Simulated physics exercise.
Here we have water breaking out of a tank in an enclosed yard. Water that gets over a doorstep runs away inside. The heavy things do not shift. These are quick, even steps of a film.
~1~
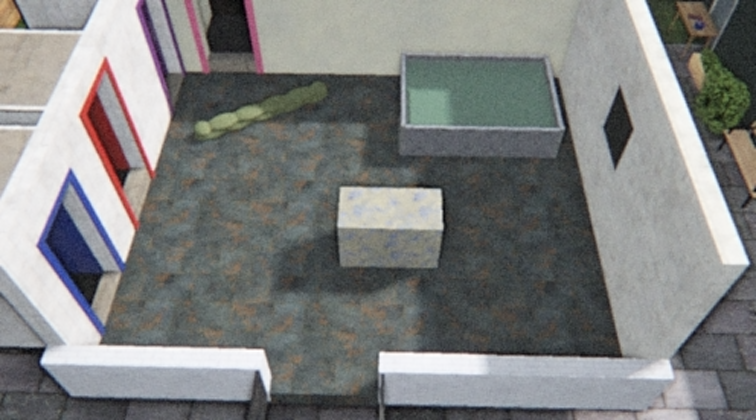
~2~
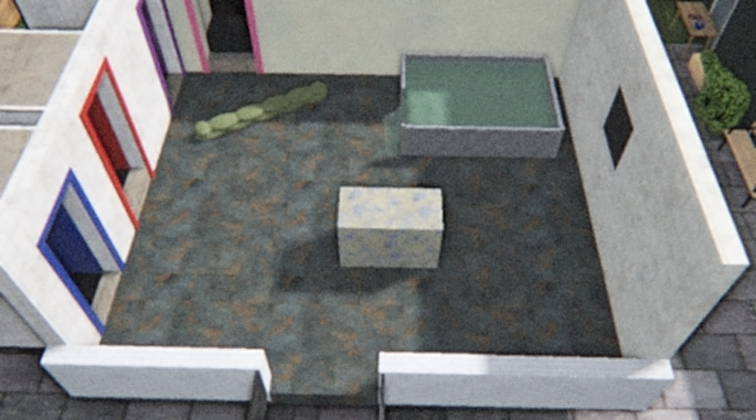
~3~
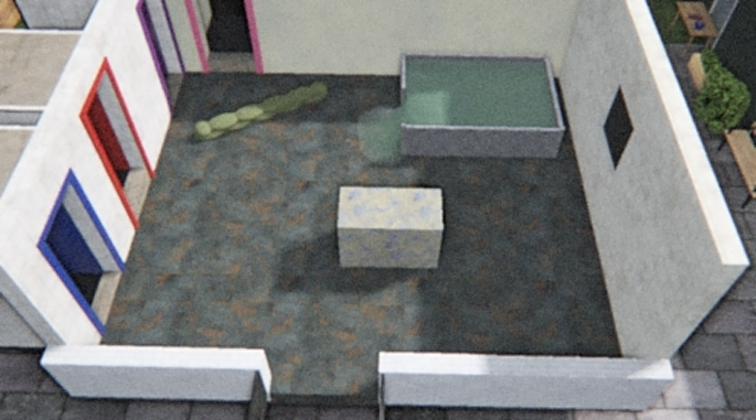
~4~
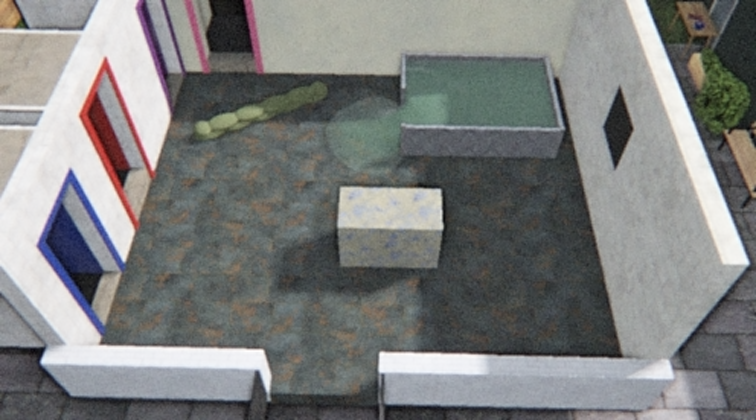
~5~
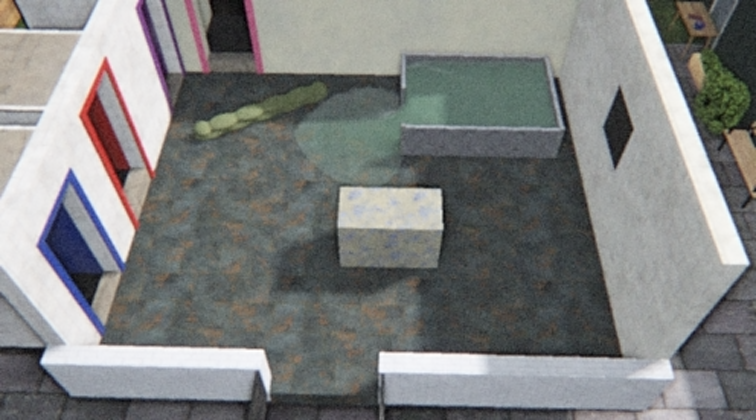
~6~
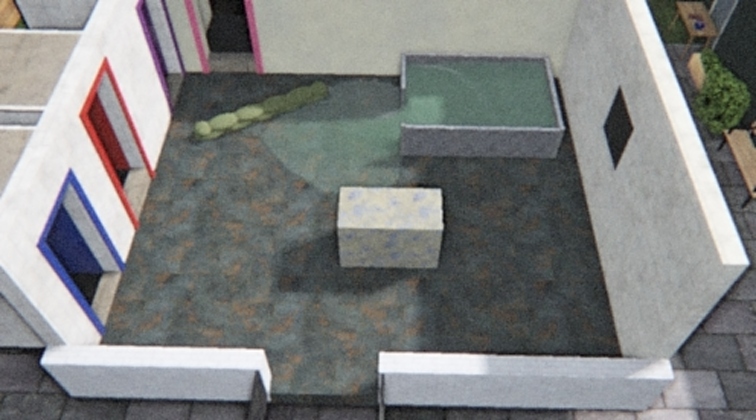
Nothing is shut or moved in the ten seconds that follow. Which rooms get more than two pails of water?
In the end: The purple door stays under that; the pink door stays under that; the blue door takes more than that; the red door stays under that.
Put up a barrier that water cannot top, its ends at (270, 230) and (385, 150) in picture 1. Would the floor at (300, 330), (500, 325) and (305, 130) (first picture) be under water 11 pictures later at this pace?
As listed: Not flooded, dry, wet.
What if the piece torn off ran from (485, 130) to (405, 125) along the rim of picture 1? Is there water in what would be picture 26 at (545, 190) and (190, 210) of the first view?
One after the other: Dry, wet.
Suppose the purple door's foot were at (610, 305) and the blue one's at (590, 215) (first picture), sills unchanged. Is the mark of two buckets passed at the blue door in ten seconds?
Then: The blue door stays under.
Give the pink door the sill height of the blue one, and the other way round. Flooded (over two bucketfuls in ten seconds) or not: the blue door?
In short: The blue one takes less.
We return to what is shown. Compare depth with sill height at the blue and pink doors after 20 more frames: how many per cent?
In turn 200 and 10 per cent.
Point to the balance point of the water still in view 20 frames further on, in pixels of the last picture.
Close to (362, 156).
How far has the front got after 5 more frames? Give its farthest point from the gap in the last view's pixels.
Close to (159, 156).
A moment on, water covers 20 % of the floor; the purple door not reached, the pink door not reached, the blue door not reached, the red door not reached.
Next, water covers 35 % of the floor; the purple door not reached, the pink door wet at the sill, nothing in, the blue door not reached, the red door wet at the sill, nothing in.
Then, water covers 50 % of the floor; the purple door wet at the sill, nothing in, the pink door wet at the sill, nothing in, the blue door under two buckets in, the red door wet at the sill, nothing in.
Later, water covers 65 % of the floor; the purple door wet at the sill, nothing in, the pink door wet at the sill, nothing in, the blue door over two buckets in, the red door wet at the sill, nothing in.
In the end, water covers 85 % of the floor; the purple door wet at the sill, nothing in, the pink door wet at the sill, nothing in, the blue door far over two buckets in, the red door wet at the sill, nothing in.
